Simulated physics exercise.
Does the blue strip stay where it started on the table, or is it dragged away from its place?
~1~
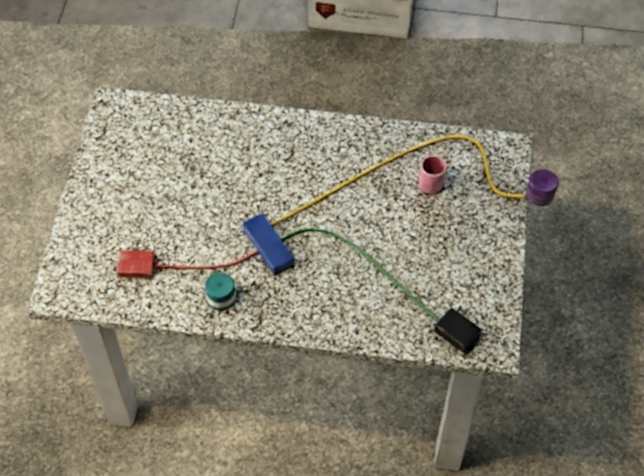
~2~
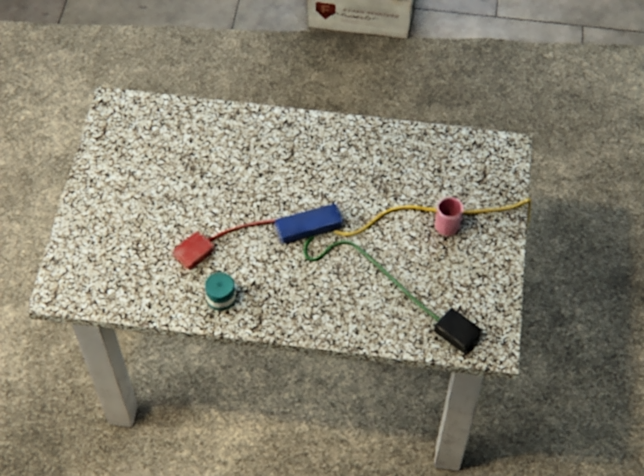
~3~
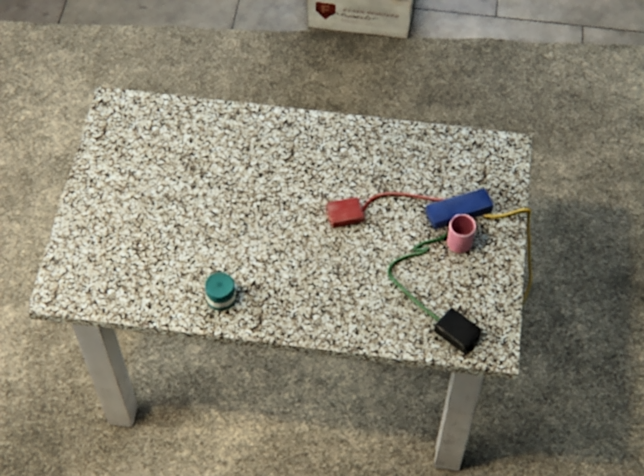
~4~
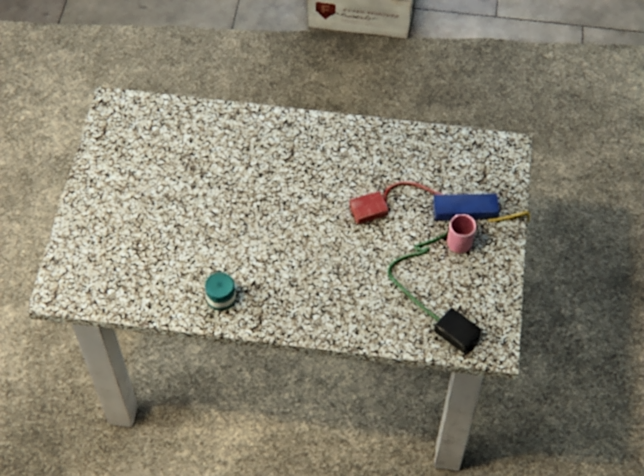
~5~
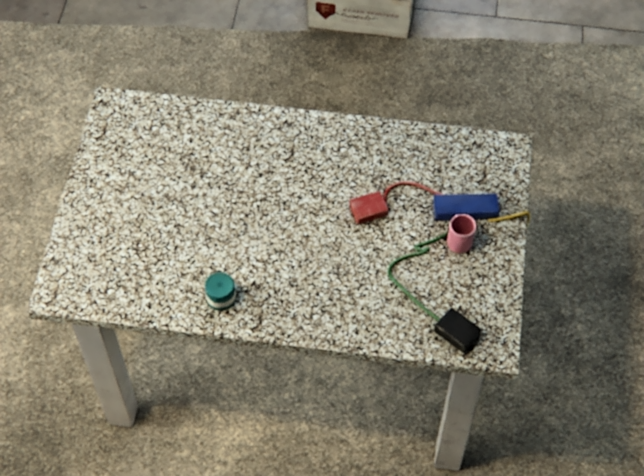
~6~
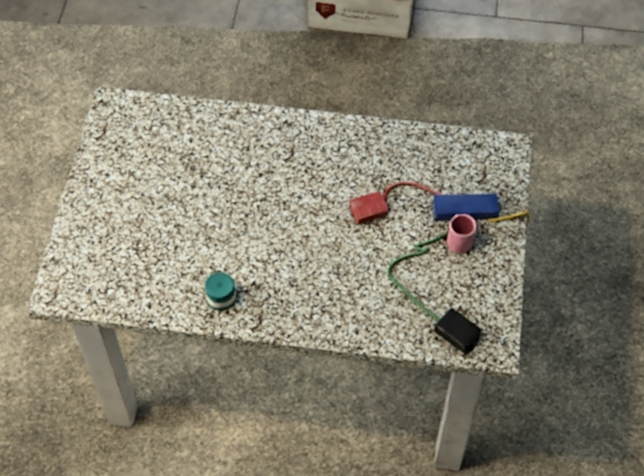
It is dragged away from its place, ending near the right edge beside the pink mug. The red phone and the mug also leave their spots, while the teal tin hardly stirs.
